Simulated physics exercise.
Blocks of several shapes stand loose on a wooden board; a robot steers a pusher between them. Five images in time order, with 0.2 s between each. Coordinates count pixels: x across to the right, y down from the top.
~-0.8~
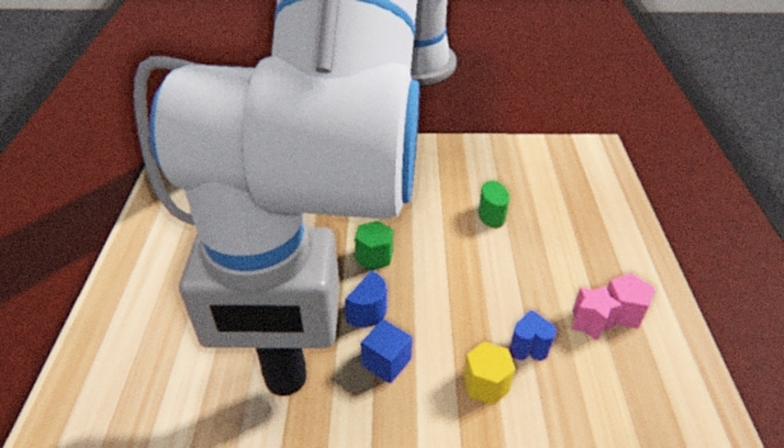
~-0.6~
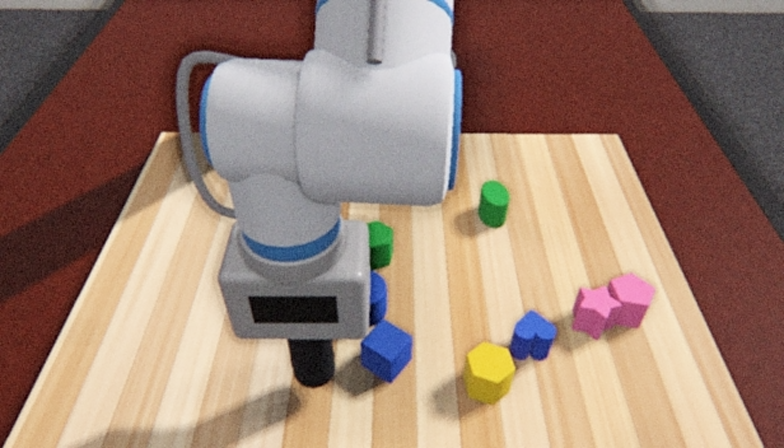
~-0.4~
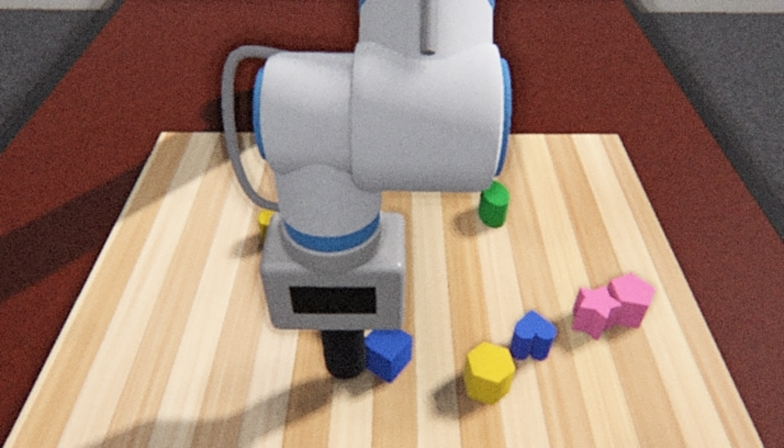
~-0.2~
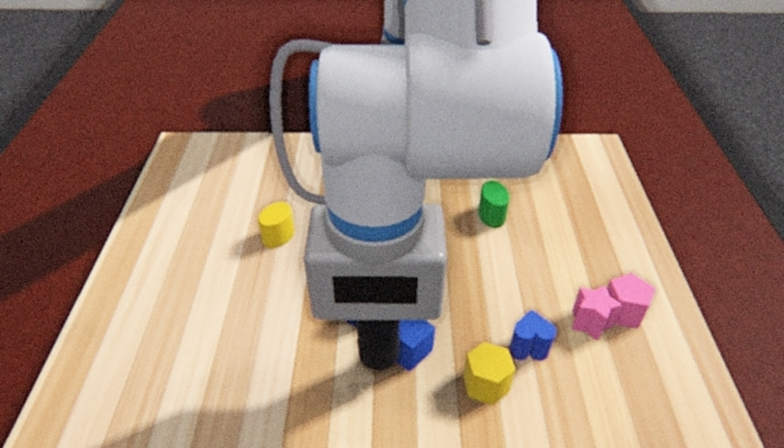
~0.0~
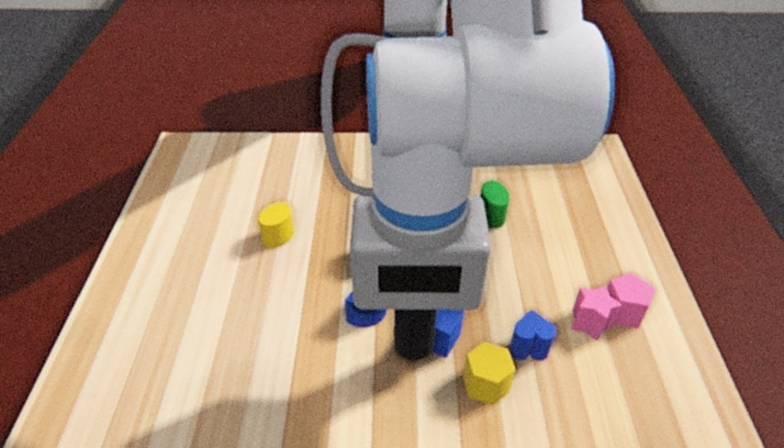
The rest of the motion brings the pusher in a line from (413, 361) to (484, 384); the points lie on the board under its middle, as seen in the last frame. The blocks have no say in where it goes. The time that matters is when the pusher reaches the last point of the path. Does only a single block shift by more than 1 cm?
In short: Yes.
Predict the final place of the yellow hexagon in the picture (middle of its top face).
Around (535, 374).
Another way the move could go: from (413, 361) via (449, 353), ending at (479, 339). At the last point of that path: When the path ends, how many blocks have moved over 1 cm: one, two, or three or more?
One gets moved.
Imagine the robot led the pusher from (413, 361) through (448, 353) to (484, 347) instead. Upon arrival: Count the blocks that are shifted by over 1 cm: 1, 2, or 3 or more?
I expect just one block to be moved by more than 1 cm.
What follows on the original path. Halfway along, pusher at (451, 356); blue square at (444, 314); yellow hexagon at (496, 363).
At the end, pusher at (488, 367); blue square at (444, 314); yellow hexagon at (535, 374); blue heart unmoved.
